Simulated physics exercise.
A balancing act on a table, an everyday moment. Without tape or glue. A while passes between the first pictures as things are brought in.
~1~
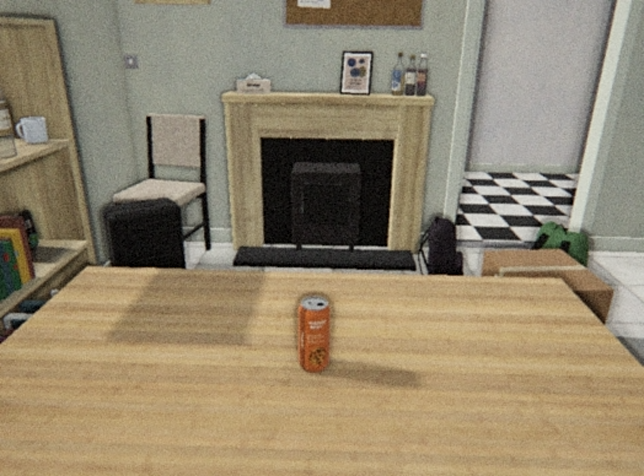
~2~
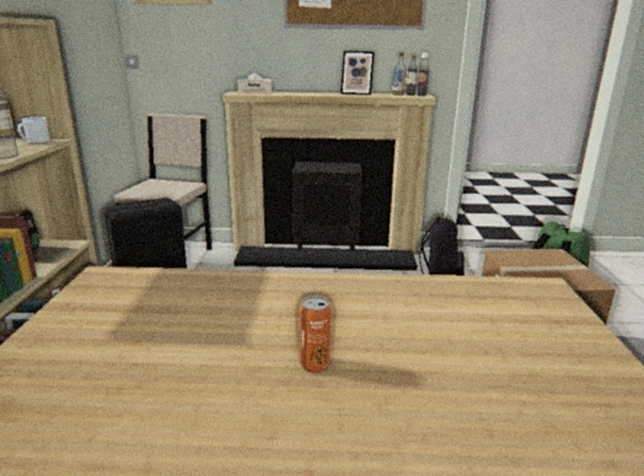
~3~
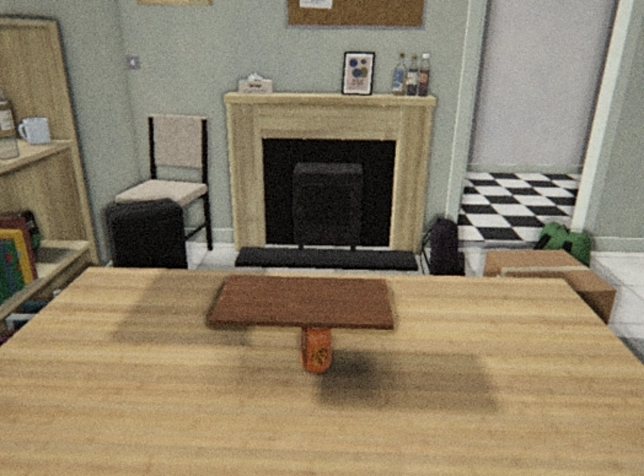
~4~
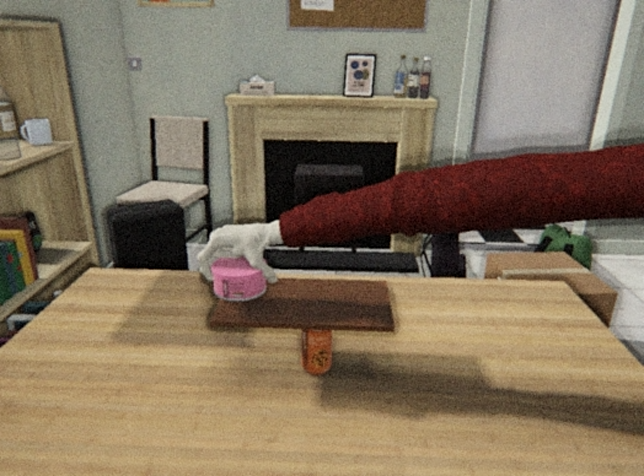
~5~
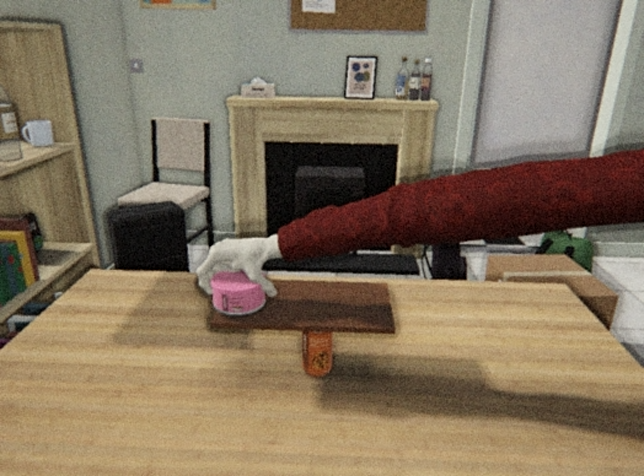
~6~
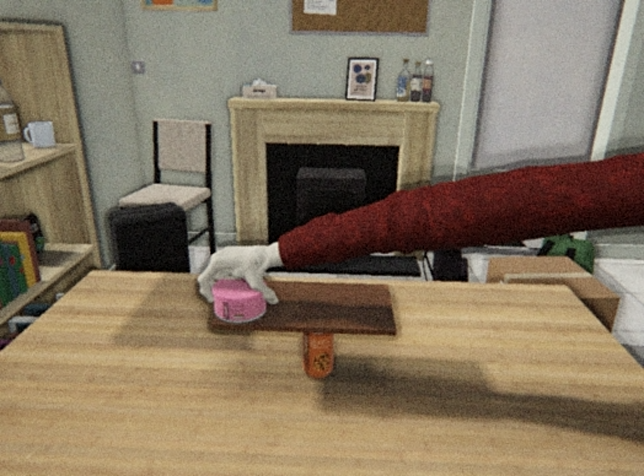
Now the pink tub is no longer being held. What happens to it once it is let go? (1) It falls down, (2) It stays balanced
It falls down (1).
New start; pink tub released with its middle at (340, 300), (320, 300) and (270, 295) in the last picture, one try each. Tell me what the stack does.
The stack remains standing in the first case, remains standing in the second, and tumbles down in the third.
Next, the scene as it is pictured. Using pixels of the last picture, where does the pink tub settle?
It ends near (238, 360).
Then, 0.40 s later than the last frame, pink tub now fallen; brown board tilted by 54°.
Then, 0.90 s later than the last frame, brown board now fallen; orange can tilted by 54°.
Then, 1.00 s later than the last frame, orange can now fallen.
When it is over, fallen, orange can, pink tub and brown board. End places, in pixels of the last picture, pink tub near (238, 360). The stack loses its balance.
